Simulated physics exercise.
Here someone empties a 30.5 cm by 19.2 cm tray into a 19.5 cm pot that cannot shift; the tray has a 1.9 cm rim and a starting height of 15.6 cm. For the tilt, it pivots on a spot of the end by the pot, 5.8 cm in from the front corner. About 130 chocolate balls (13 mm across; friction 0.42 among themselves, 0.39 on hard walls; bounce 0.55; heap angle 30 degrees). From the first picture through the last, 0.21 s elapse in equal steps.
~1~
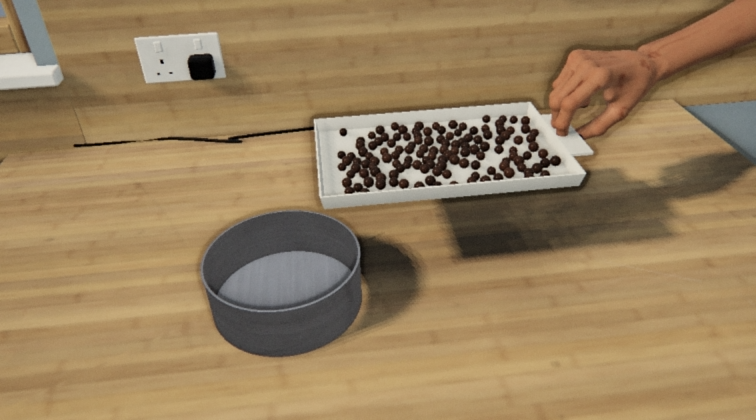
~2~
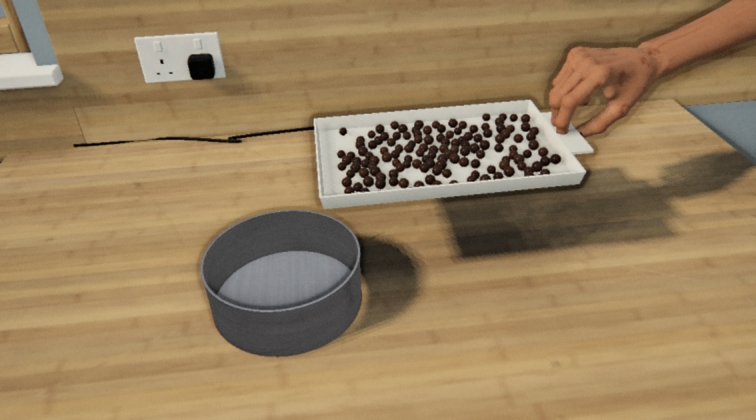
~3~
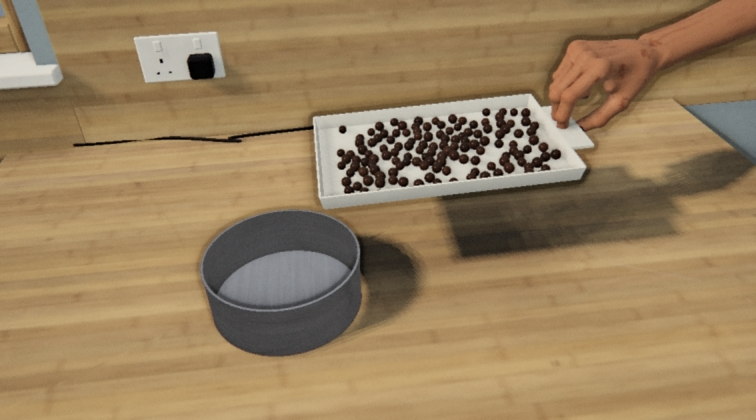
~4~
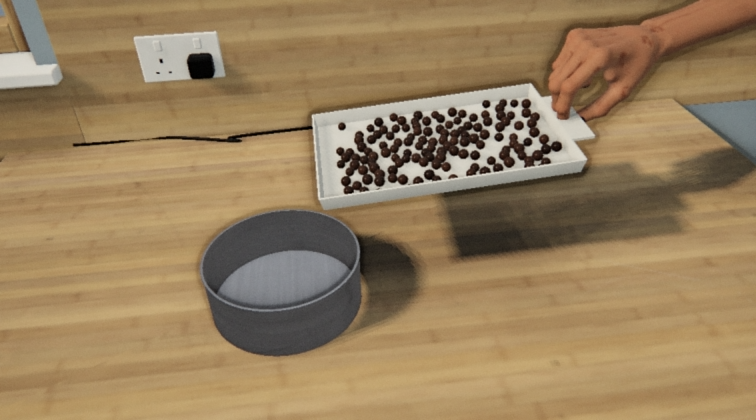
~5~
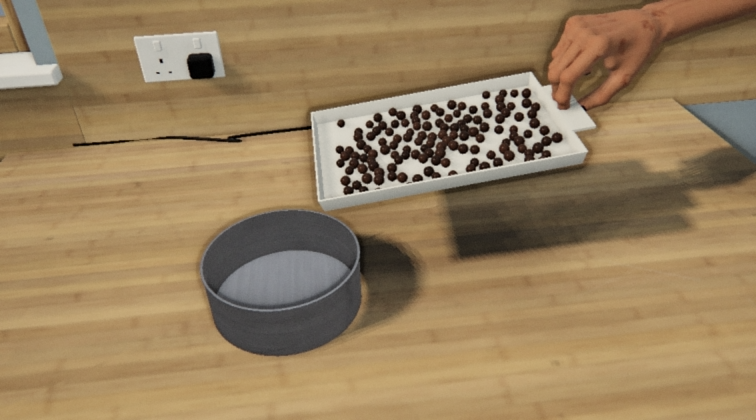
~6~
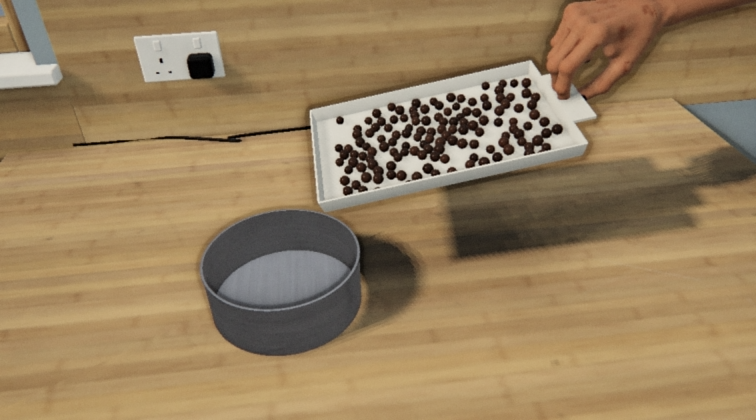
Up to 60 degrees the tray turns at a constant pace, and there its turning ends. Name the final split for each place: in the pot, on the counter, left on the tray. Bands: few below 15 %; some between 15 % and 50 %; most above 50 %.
Pot: Few; counter: Few; tray: Most.
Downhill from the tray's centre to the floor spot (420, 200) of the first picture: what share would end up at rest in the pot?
I'd estimate about 0 %.
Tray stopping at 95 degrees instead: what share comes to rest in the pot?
100 %.
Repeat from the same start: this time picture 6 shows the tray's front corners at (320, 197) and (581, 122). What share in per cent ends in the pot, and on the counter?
Pot 25 % / counter 0 %.
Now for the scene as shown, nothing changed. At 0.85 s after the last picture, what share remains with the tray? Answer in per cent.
About 95%.
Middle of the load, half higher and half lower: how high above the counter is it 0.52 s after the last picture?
Some 22 cm.
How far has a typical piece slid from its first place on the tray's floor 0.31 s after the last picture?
Some 6 cm.
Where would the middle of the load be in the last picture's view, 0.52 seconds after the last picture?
Estimated centre of load: Around (368, 144).
Then, 0.31 s after the last picture, tilt 35 degrees; the tray holds 100 %, the pot 0 %.
Then, 0.52 s after the last picture, tilt 51 degrees; the tray holds 100 %, the pot 0 %.
Then, 0.85 s after the last picture, tilt 60 degrees; the tray holds 95 %, the pot 0 %.
In the end, pot 0 %, counter 0 %, tray 95 %.
